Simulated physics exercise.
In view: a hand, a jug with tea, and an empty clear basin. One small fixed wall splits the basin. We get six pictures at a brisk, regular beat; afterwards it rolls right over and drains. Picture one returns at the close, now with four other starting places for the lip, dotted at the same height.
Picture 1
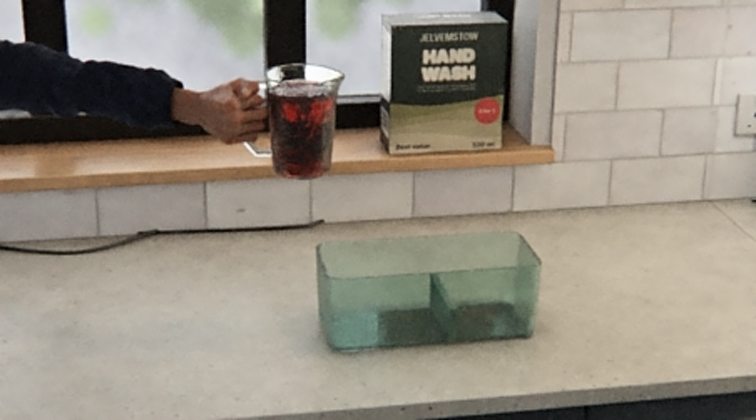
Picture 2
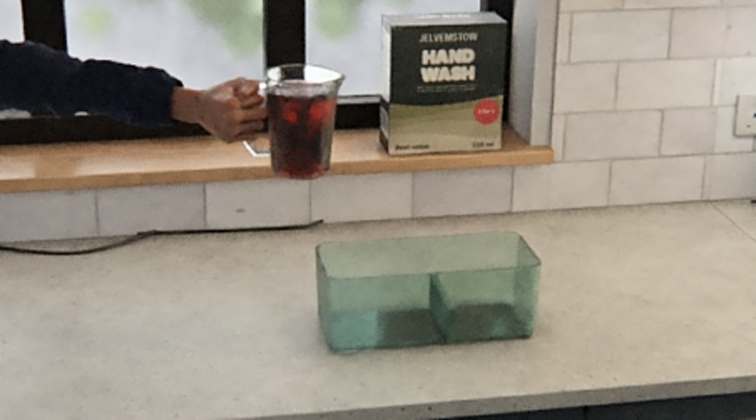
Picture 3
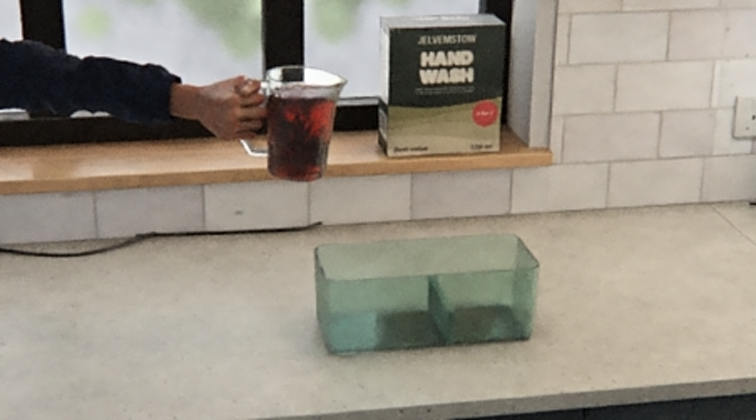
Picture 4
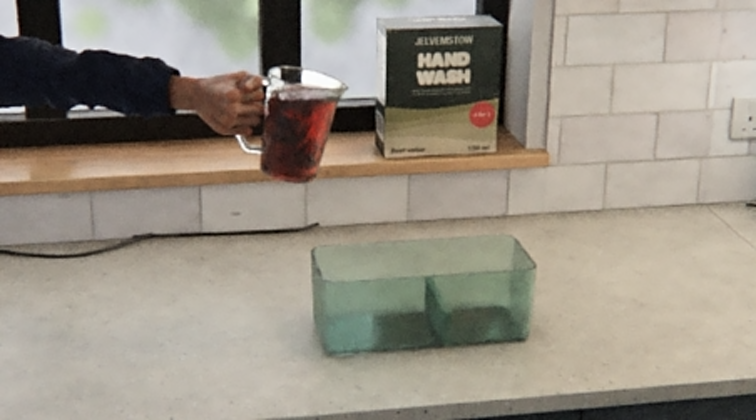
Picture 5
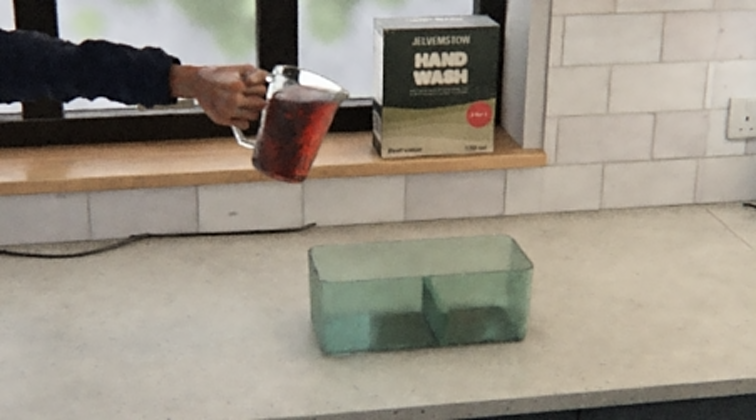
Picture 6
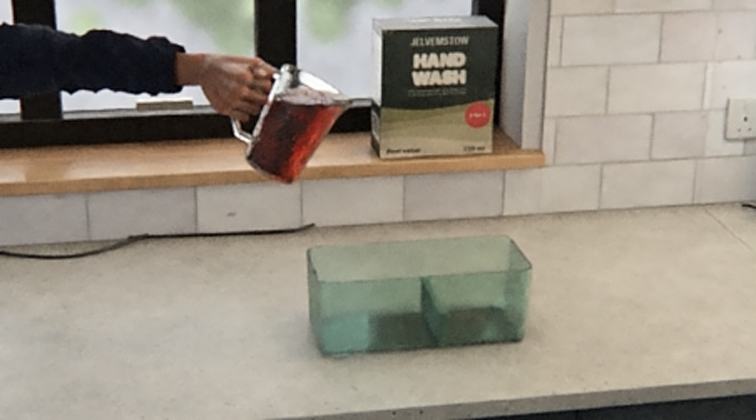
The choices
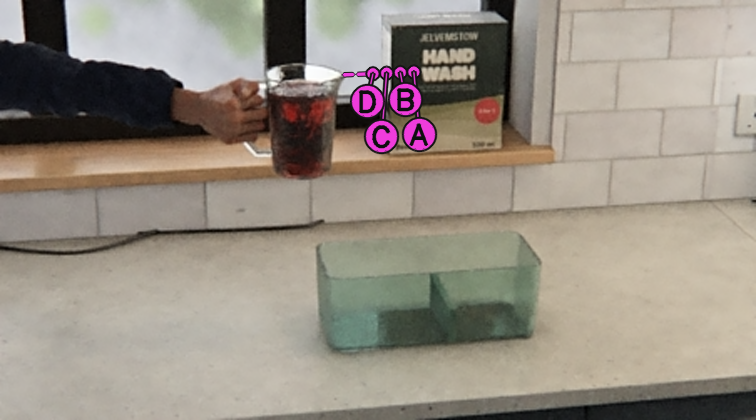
The clip opens on a hand holding a glass jug of dark red tea upright above a counter, left of a hand wash box, with an empty green-tinted clear basin below. The hand then gradually tilts the jug to the right, its lip lowering slightly, while the tea stays inside.
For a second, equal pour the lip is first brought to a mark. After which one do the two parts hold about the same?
D.
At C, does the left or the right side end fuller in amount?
The right side.
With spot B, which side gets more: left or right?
More ends on the right.
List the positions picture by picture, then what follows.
Upright, lip at (344, 74); basin from (329, 350) to (534, 334); top of the wall at (443, 291); nothing has left yet, in the first picture.
Upright, lip at (344, 76); nothing has left yet, in the second picture.
Tipped about 5°, lip at (346, 80); nothing has left yet, in the third picture.
Tipped about 11°, lip at (347, 86); nothing has left yet, in the fourth picture.
Tipped about 19°, lip at (349, 93); nothing has left yet, in the fifth picture.
Tipped about 28°, lip at (352, 103); nothing has left yet, in the sixth picture.
On the marked copy, A at (413, 72); B at (400, 72); C at (386, 73); D at (372, 73).
With A, about 3 % ends left of the wall and 94 % right of it.
With B, about 4 % ends left of the wall and 95 % right of it.
With C, about 16 % ends left of the wall and 83 % right of it.
With D, about 48 % ends left of the wall and 50 % right of it.
